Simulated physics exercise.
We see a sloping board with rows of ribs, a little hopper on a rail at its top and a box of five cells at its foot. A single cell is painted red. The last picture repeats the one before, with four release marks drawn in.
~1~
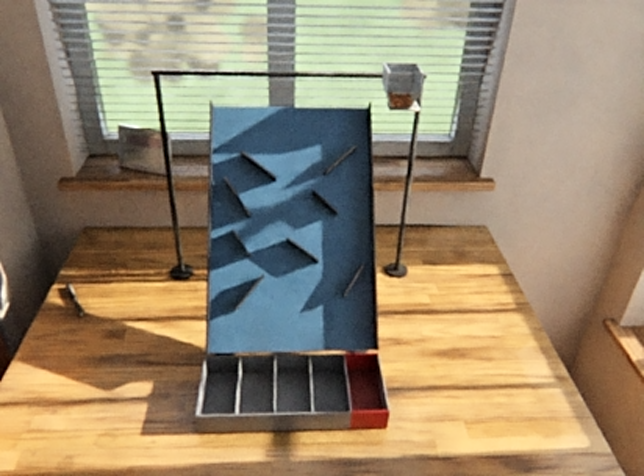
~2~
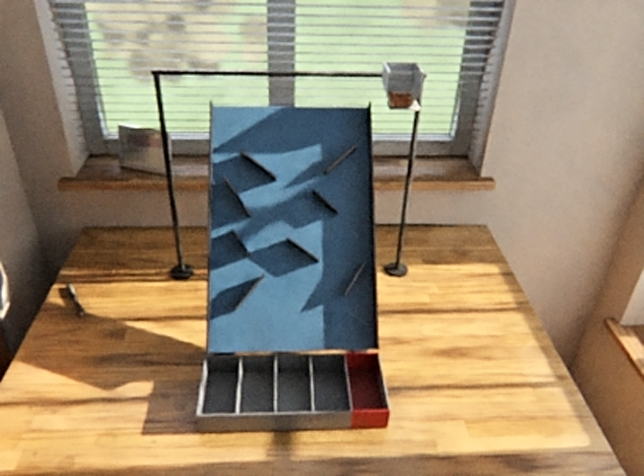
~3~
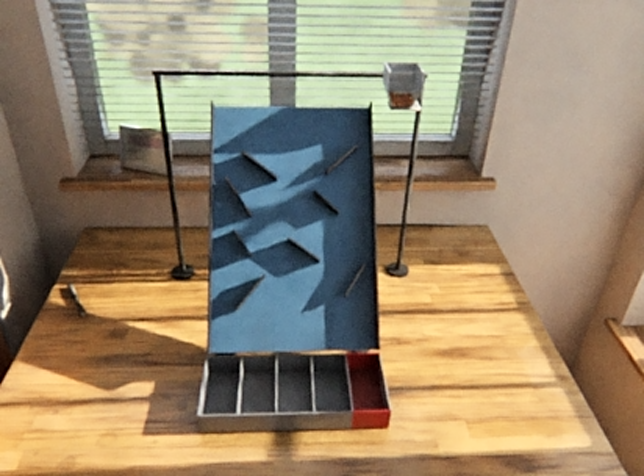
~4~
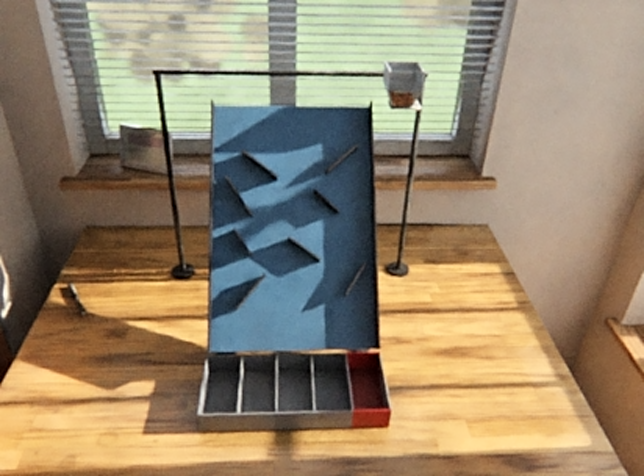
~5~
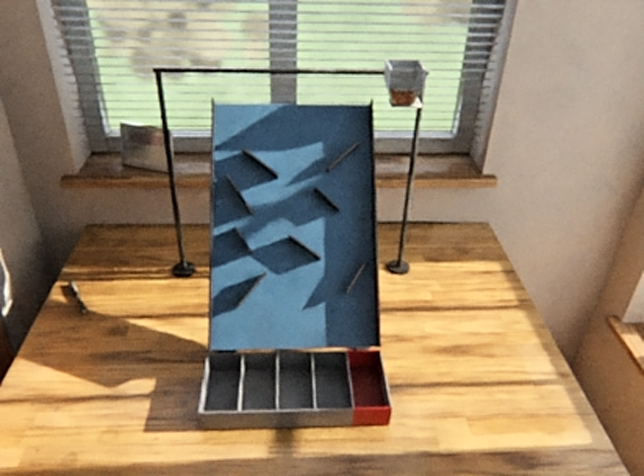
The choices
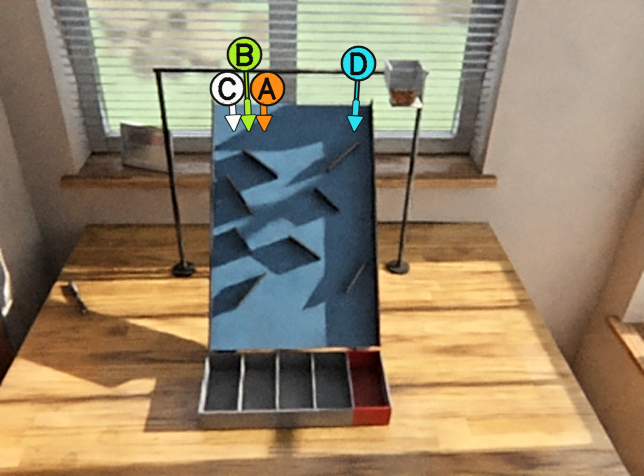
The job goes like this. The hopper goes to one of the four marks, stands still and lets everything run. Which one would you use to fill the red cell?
Use mark D.
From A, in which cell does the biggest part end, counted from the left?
The fourth from the left.
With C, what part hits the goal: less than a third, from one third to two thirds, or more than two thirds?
Less than a third.
On the marked copy, mark A meets the board at (264, 125); mark B meets the board at (248, 125); mark C meets the board at (233, 125); mark D meets the board at (354, 125).
With A, a small share in the red cell, all but a few in other cells, only a few outside the box.
With B, a small share in the red cell, close to two thirds in other cells, close to a quarter outside the box.
With C, none at all in the red cell, close to two thirds in other cells, close to a third outside the box.
With D, close to a third in the red cell, close to half in other cells, a small share outside the box.
